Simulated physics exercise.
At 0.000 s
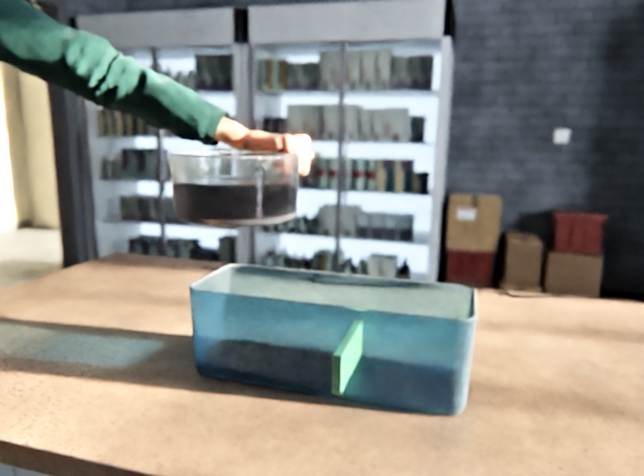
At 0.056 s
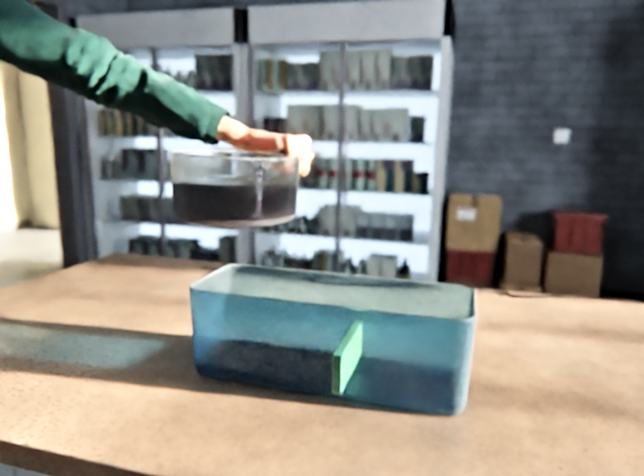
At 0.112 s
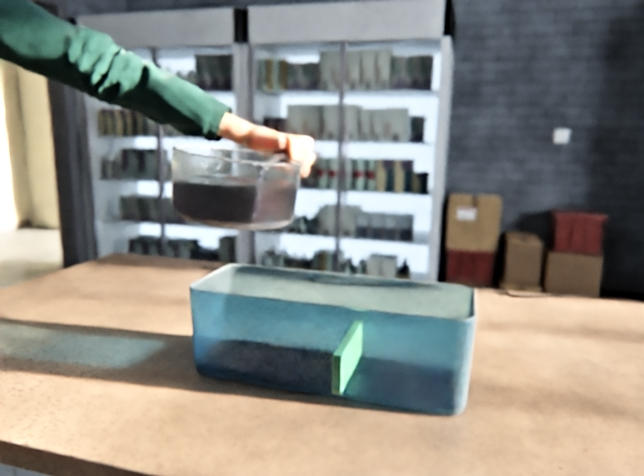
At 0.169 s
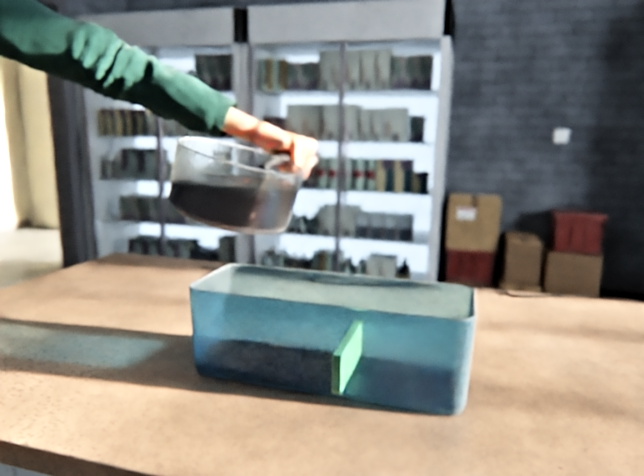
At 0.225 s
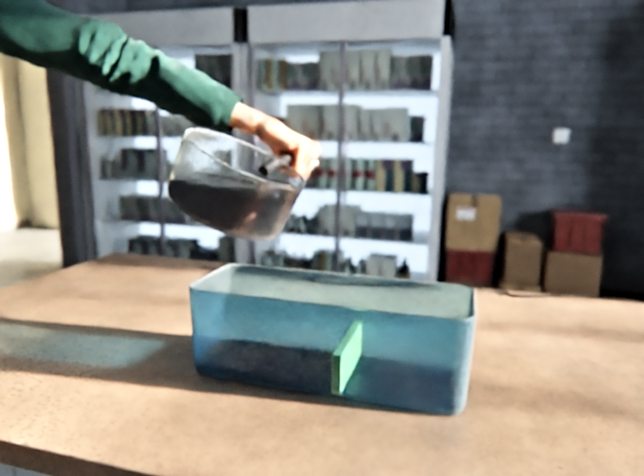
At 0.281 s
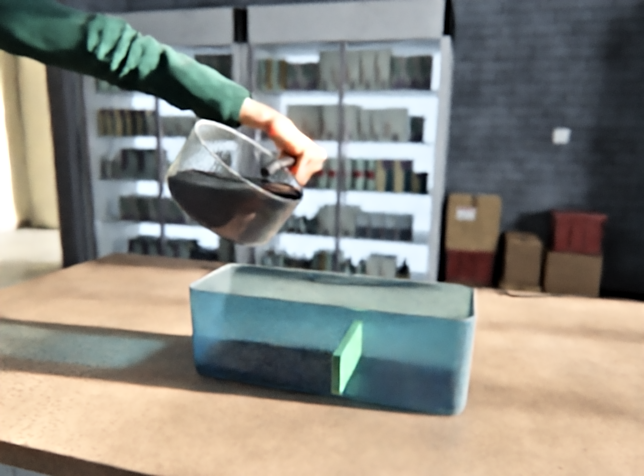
A hand in a green sleeve holds a clear saucepan of dark wine level above a long bluish basin with a small green wall inside. The saucepan begins to tilt slightly, then leans steadily further, its right side dipping toward the basin as the wine shifts and nears the lowered edge.
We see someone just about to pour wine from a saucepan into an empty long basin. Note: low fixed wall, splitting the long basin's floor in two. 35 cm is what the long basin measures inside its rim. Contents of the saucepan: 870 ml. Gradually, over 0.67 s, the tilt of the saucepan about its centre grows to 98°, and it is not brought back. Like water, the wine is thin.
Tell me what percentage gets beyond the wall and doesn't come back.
Around 10 % gets beyond the wall and stays.
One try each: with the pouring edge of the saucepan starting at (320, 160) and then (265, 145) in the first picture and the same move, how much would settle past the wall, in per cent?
40 per cent first, 10 per cent second.
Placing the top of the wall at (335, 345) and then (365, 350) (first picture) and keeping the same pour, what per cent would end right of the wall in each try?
First 30, then 20 per cent.
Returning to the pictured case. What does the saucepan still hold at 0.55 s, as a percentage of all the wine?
Around 34 percent.
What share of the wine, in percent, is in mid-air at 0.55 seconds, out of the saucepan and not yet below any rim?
Roughly 36 percent.
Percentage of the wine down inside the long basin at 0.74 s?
I reckon close to 78 per cent.
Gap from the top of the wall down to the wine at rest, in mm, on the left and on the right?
For the left, around 20 mm; for the right, around 46 mm.
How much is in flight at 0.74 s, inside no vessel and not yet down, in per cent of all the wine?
Around 9 per cent of the liquid is in flight.
After 0.55 s the tilt is 90° and 34 per cent is still to pour, 29 is left of the wall and 1 right of it.
After 0.74 s the tilt is 98° and 12 per cent is still to pour, 76 is left of the wall and 3 right of it.
After 0.95 s the tilt is 98° and 3 per cent is still to pour, 78 is left of the wall and 9 right of it.
After 1.17 s the tilt is 98° and 1 per cent is still to pour, 82 is left of the wall and 10 right of it.
In the end 83 per cent lies left of the wall, 10 right of it and 7 outside.
